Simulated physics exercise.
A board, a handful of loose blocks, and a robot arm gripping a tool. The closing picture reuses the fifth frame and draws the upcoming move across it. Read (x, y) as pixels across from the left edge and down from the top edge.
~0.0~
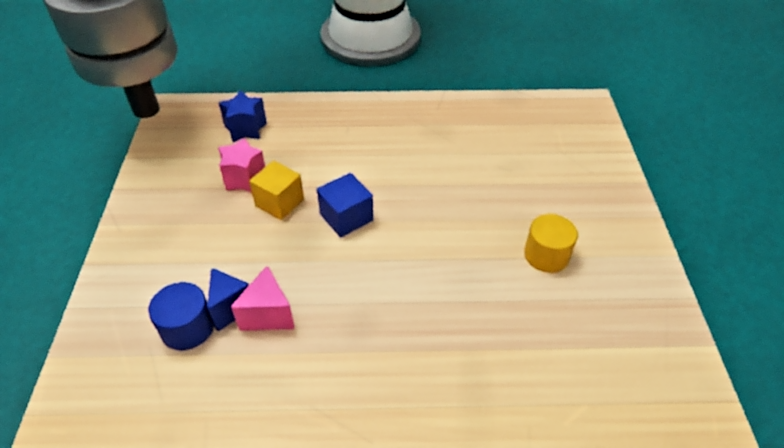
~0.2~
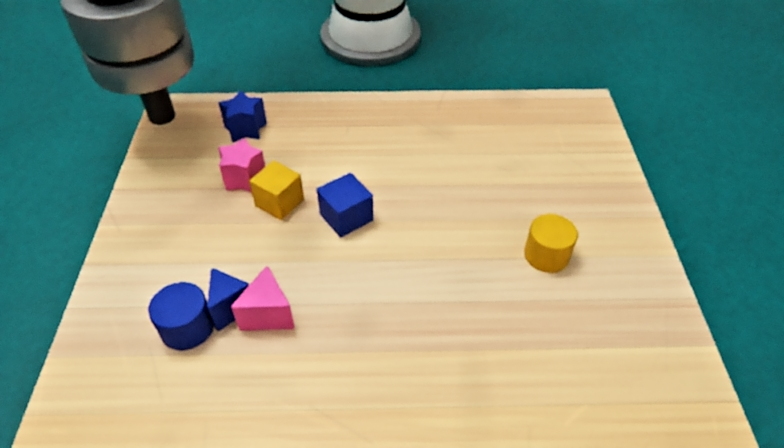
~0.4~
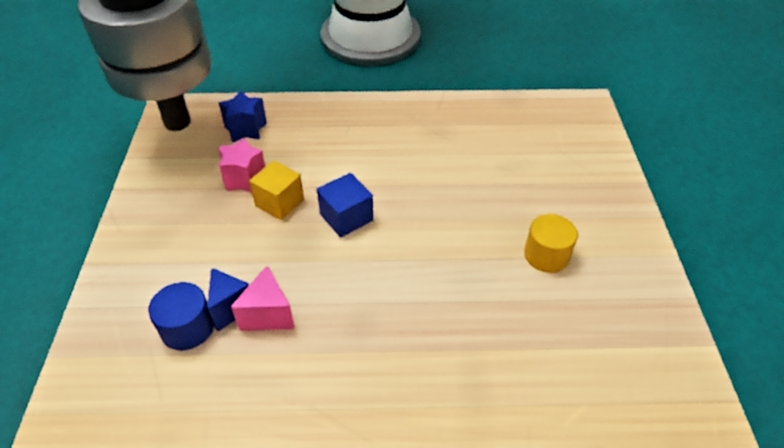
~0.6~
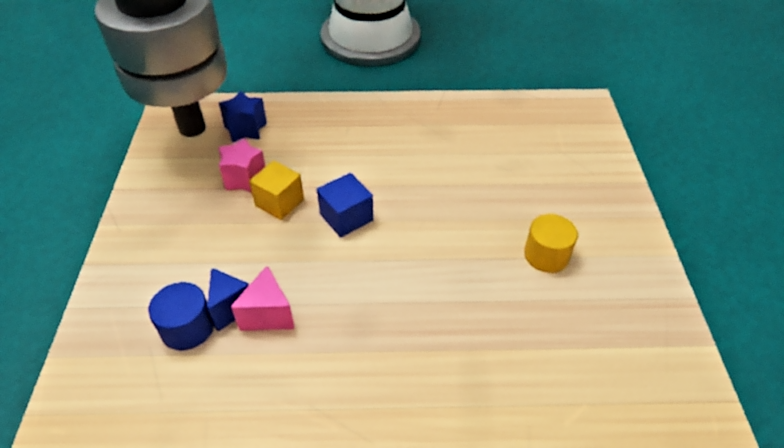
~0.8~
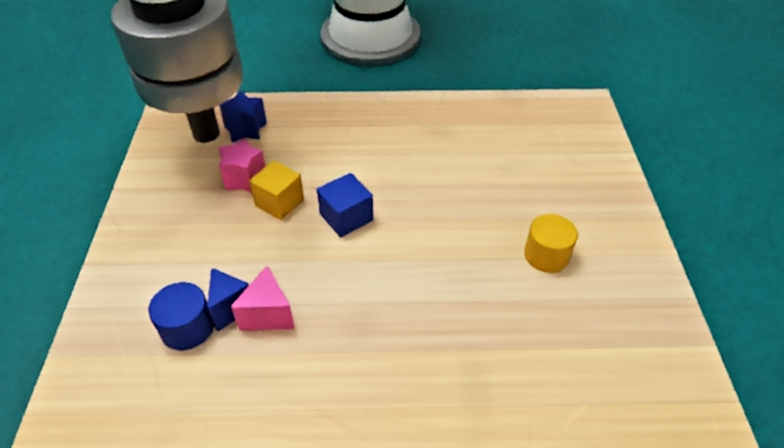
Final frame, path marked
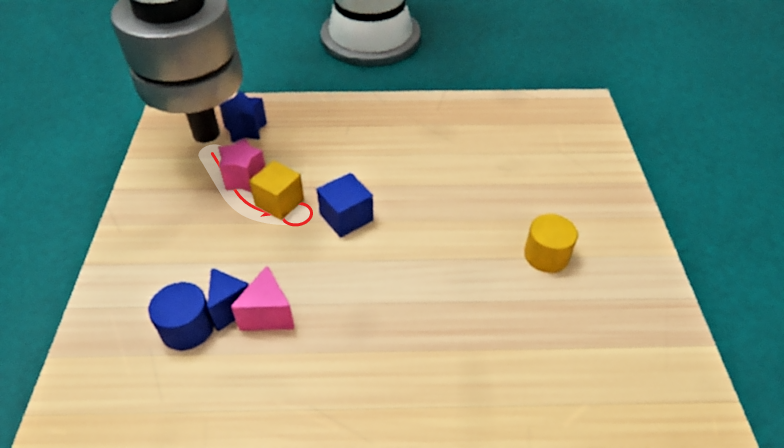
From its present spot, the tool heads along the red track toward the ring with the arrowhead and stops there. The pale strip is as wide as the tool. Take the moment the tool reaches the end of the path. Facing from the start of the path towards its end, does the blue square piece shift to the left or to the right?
Toward the left.
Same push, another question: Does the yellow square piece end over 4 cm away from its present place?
I expect so.
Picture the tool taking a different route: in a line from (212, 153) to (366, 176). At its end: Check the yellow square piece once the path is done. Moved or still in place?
In the end it has not been moved.
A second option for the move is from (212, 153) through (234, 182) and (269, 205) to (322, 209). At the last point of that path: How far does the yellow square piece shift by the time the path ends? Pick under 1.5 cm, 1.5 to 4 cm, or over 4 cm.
Travels over 4 cm.
The line goes from (212, 153) by way of (229, 180) and (252, 206) to (297, 214).
What follows on the original path. One third of the way, tool at (224, 161); pink star at (249, 162), turned 40° anticlockwise; yellow square piece at (279, 178).
Two thirds of the way, tool at (248, 188); pink star at (278, 179), turned 65° anticlockwise; yellow square piece at (314, 188); blue square piece at (363, 194).
At the end, tool at (294, 195); pink star at (325, 184), turned 70° anticlockwise; blue star unmoved; yellow square piece at (363, 191); blue square piece at (412, 199).
